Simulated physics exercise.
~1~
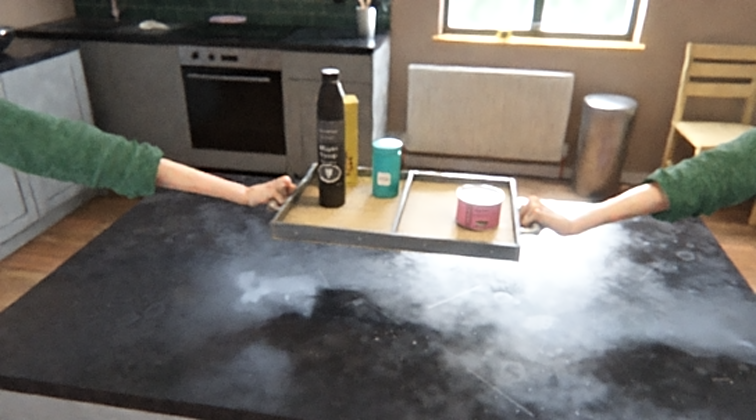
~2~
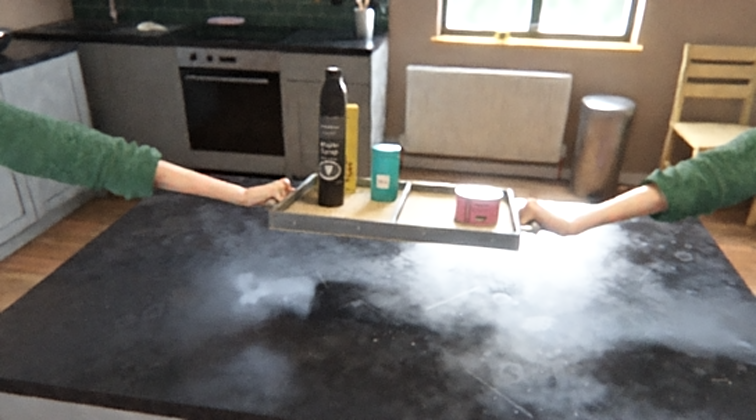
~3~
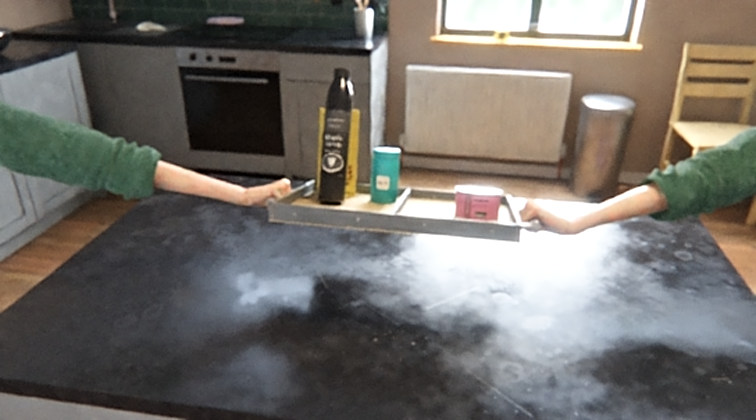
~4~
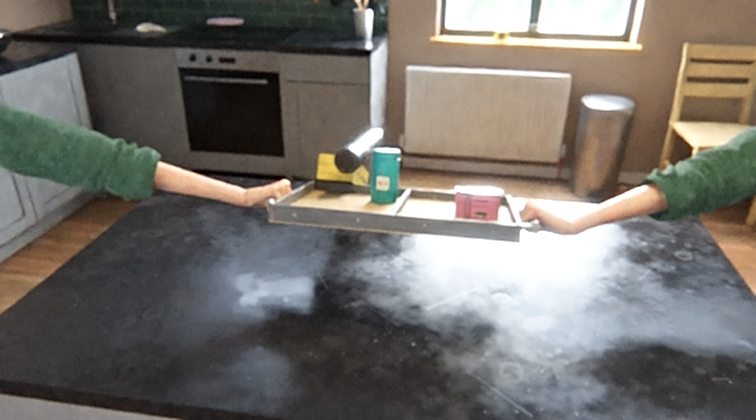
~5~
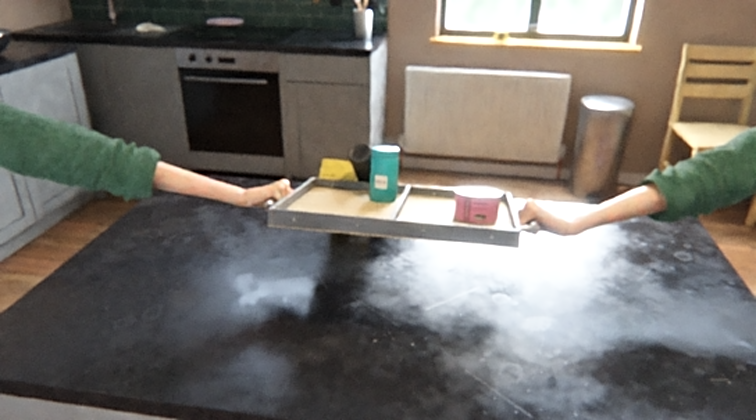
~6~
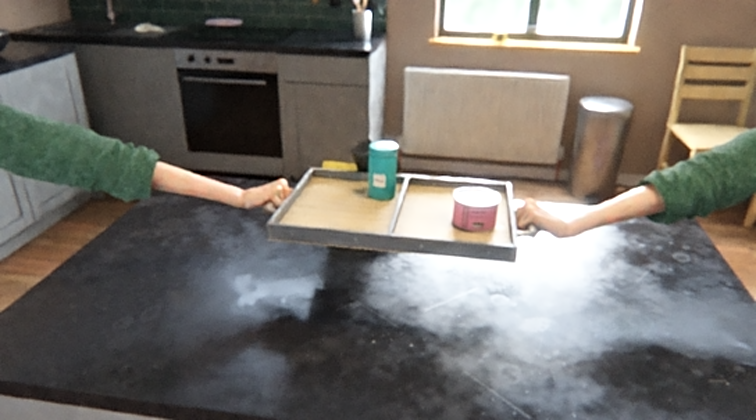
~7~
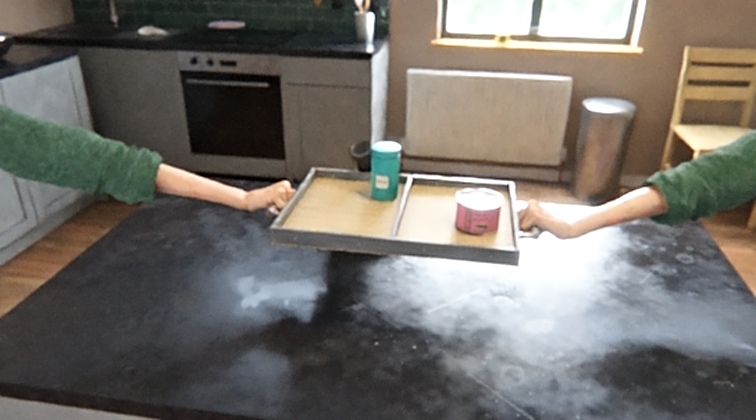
A black bottle and a yellow carton toppled off the far side of a tray as two green-sleeved arms tipped it away over a dark, dusty table, then levelled it, leaving just the turquoise jar and pink tub standing on it.
